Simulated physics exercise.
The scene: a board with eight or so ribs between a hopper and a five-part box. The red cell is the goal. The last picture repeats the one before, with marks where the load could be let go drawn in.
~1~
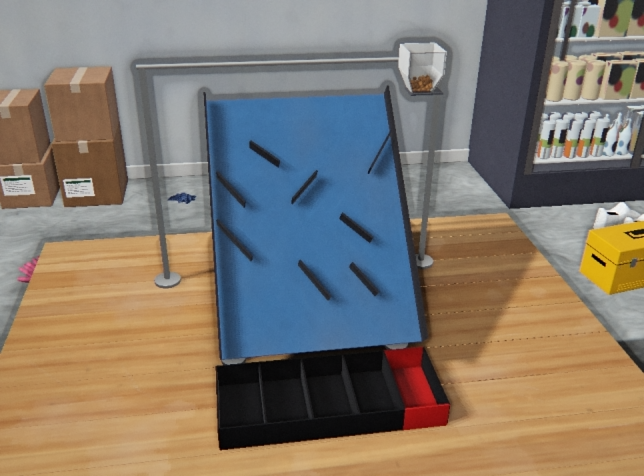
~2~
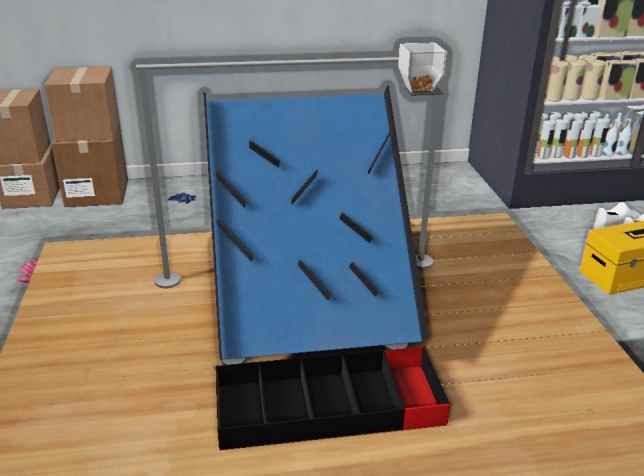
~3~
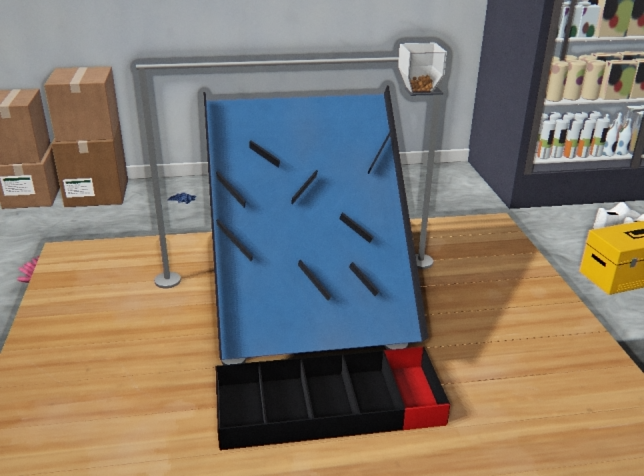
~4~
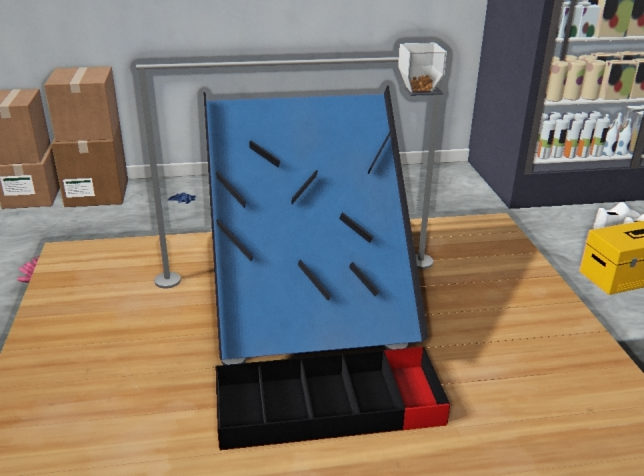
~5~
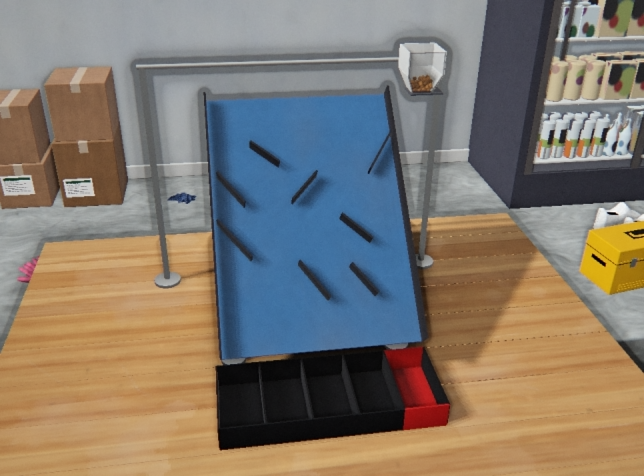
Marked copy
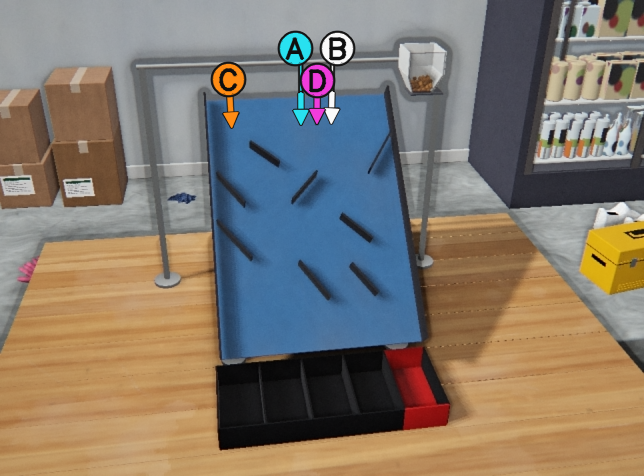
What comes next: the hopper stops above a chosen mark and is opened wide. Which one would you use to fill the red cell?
B works best here.
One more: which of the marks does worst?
C it is.
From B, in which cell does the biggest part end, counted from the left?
The fifth from the left.
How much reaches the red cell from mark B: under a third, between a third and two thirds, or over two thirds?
Mark B gives between a third and two thirds.
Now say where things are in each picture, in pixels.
Hopper (420, 83), roasted chickpeas, door shut, in the first picture.
Ribs (250, 141) to (280, 161), (371, 168) to (391, 130), (217, 171) to (245, 202), in the second picture.
Ribs (293, 198) to (317, 170), (217, 219) to (252, 256), (342, 213) to (373, 238), in the third picture.
Ribs (300, 260) to (331, 297), (352, 262) to (379, 292), in the fourth picture.
Red cell (426, 416), number 5 of 5 from the left, in the fifth picture.
On the marked copy, mark A meets the board at (300, 119); mark B meets the board at (331, 118); mark C meets the board at (231, 122); mark D meets the board at (316, 118).
For mark A, roughly a quarter in the red cell, the larger part in other cells, just a few outside the box.
For mark B, roughly two thirds in the red cell, roughly a third in other cells.
For mark C, not one piece in the red cell, almost all in other cells, just a few held on the board, just a few outside the box.
For mark D, roughly a third in the red cell, roughly two thirds in other cells, just a few outside the box.
